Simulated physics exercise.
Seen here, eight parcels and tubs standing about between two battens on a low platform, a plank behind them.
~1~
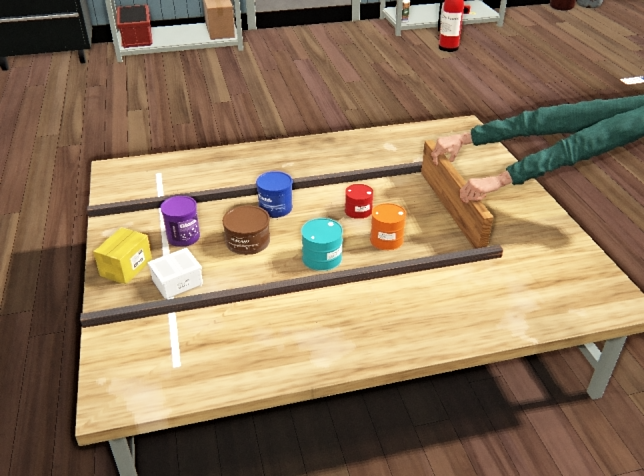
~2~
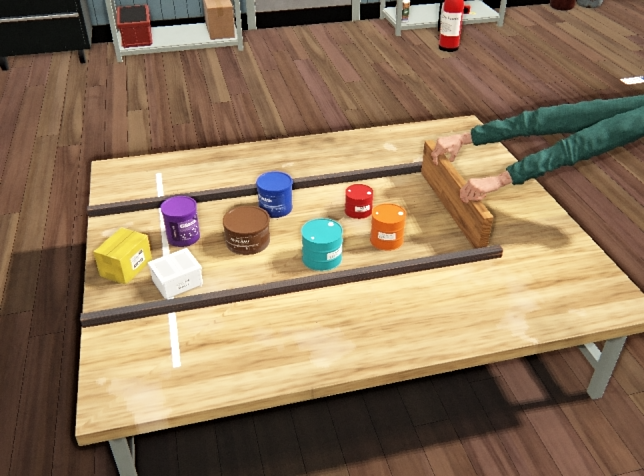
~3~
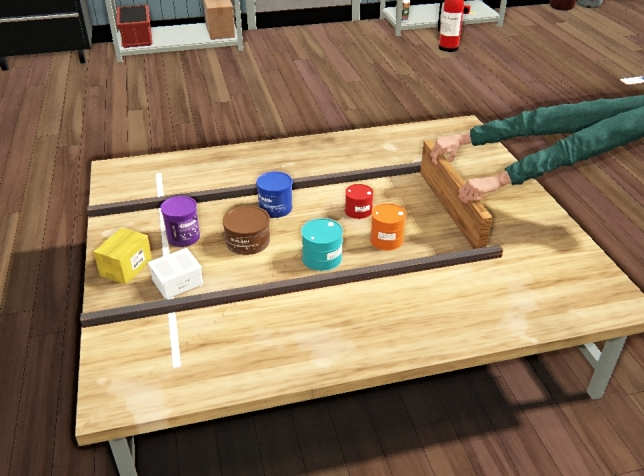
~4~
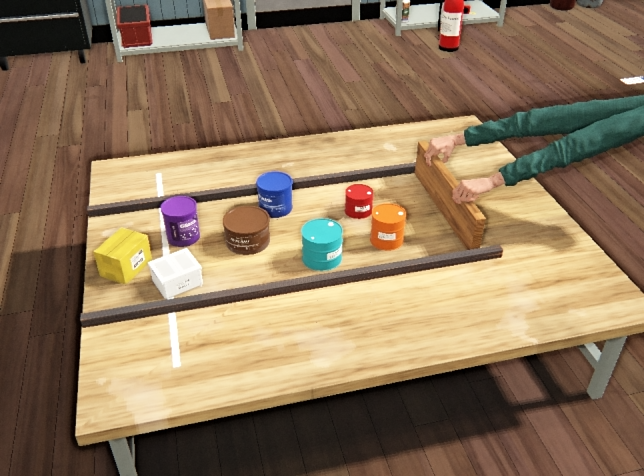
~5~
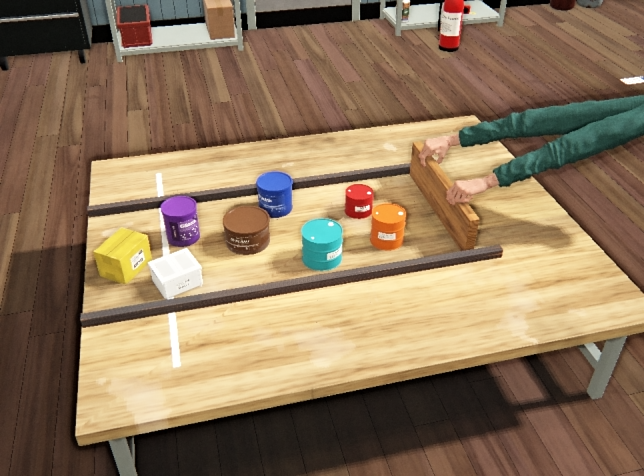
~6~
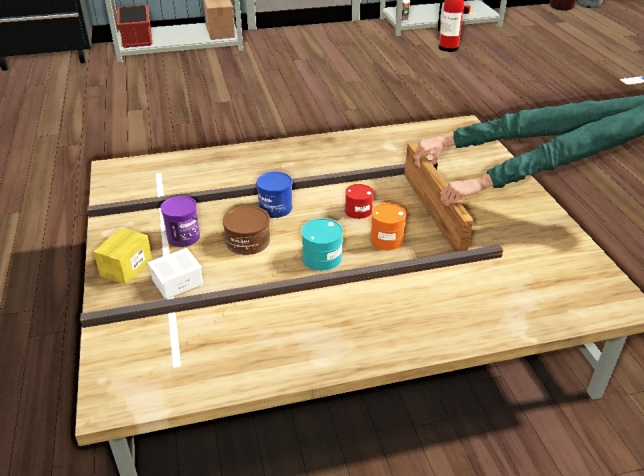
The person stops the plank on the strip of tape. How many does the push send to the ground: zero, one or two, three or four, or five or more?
Here the number that fall off is one or two.
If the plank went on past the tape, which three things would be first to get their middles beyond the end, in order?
In order: The yellow box, the white tote, the purple pail.
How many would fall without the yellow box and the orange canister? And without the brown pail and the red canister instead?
0 in the first case, 0 in the second.
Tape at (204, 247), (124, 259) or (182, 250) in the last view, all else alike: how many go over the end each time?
It would be 0, 4 and 0.
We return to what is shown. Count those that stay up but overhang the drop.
It comes to 1.
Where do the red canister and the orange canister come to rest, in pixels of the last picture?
Near (149, 232) and (148, 256).
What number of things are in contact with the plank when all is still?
The number is 4.
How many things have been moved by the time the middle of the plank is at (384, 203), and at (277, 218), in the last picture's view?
1 and 5.
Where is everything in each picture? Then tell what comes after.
Yellow box (124, 256); white tote (176, 274); purple pail (181, 222); plank (453, 193); tape (166, 253), in the first picture.
White tote (176, 274); plank (453, 193), in the second picture.
Purple pail (181, 222); blue pail (275, 195), in the third picture.
Yellow box (124, 256); turquoise canister (322, 245), in the fourth picture.
White tote (176, 274); red canister (359, 201), in the fifth picture.
Yellow box (124, 256); white tote (176, 274); purple pail (181, 222); plank (435, 195); tape (166, 253), in the sixth picture.
Soon after, none off yet; yellow box at rest near (124, 256); white tote at rest near (176, 274); purple pail at rest near (181, 222).
At rest, the number that fall off is one or two; fallen, yellow box.
